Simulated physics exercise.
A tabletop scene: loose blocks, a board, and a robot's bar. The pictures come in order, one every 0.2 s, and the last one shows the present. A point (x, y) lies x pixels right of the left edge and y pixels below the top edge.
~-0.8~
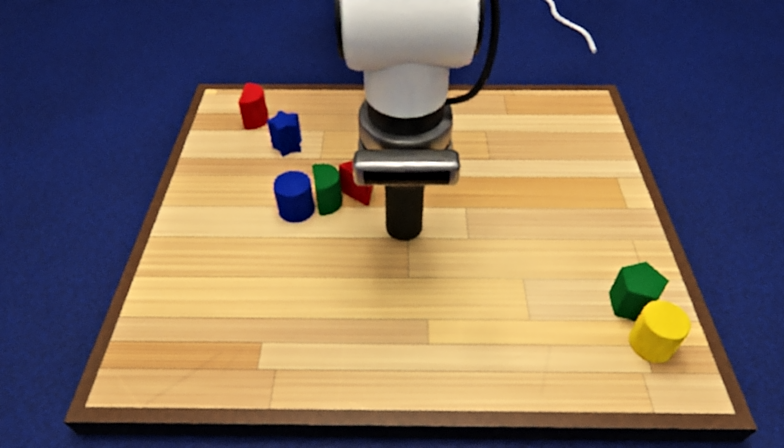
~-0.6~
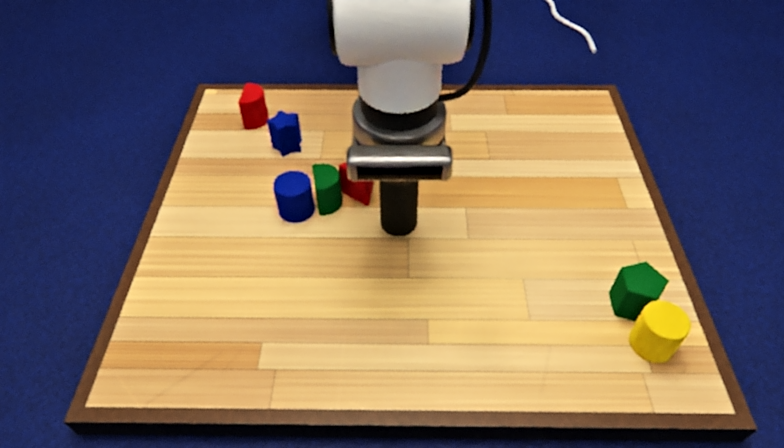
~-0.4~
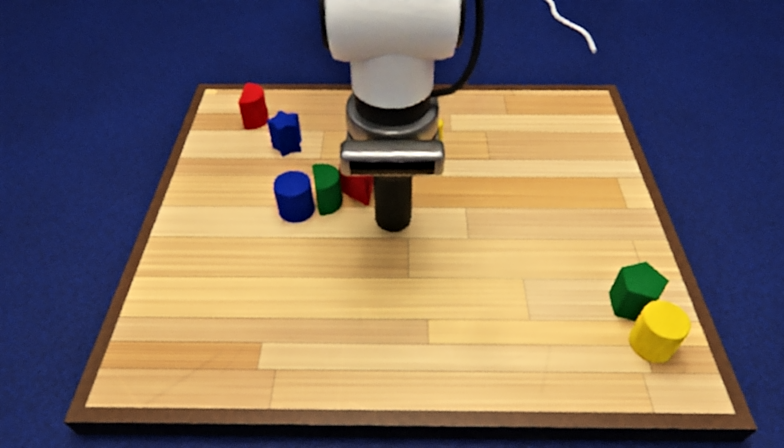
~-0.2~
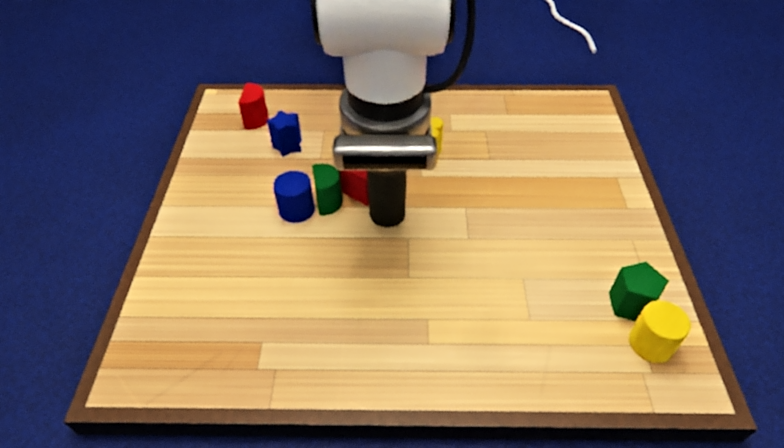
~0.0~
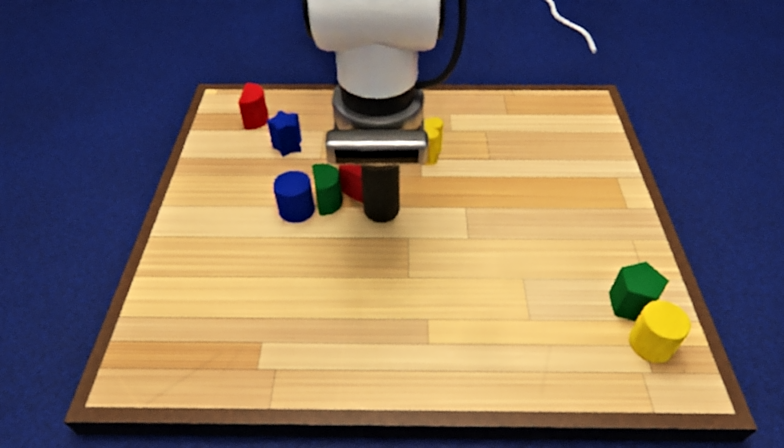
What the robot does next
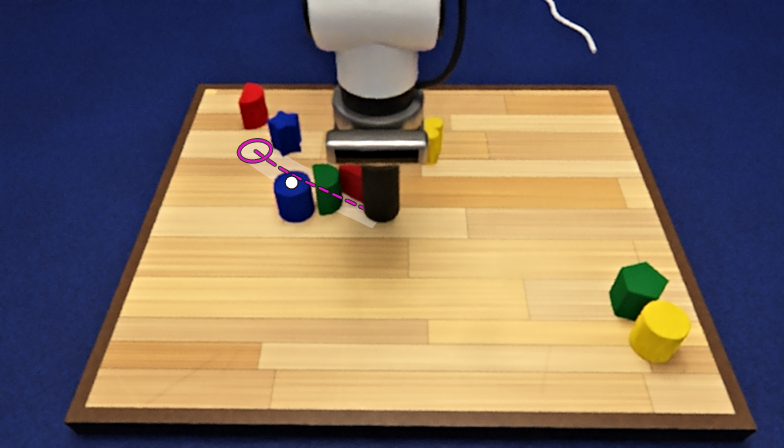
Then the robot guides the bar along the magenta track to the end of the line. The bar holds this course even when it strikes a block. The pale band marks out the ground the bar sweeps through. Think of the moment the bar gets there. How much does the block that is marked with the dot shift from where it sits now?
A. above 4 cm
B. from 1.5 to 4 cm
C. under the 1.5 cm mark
Option B.
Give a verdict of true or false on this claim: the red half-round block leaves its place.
Answer: False.
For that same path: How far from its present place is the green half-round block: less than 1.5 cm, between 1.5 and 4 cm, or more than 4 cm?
Of the three bands, it's over 4 cm.
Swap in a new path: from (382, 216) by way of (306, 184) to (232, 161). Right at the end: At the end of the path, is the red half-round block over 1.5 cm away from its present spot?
No, I don't think so.
The drawn path runs from (382, 216) over (334, 195) and (291, 174) to (255, 151); the dot is on the blue round block.
The first path, step by step. One third of the way, bar at (333, 188); blue round block at (274, 185); green half-round block at (297, 168), turned 25° anticlockwise; red triangular piece at (343, 149), turned 105° clockwise.
Two thirds of the way, bar at (289, 167); blue round block at (267, 186); green half-round block at (258, 163), turned 90° anticlockwise; red triangular piece at (343, 148), turned 110° clockwise.
At the end, bar at (253, 144); red half-round block not moved; blue star at (279, 114), turned 60° clockwise; blue round block at (267, 186); green half-round block at (258, 163), turned 90° anticlockwise; red triangular piece at (343, 148), turned 110° clockwise.
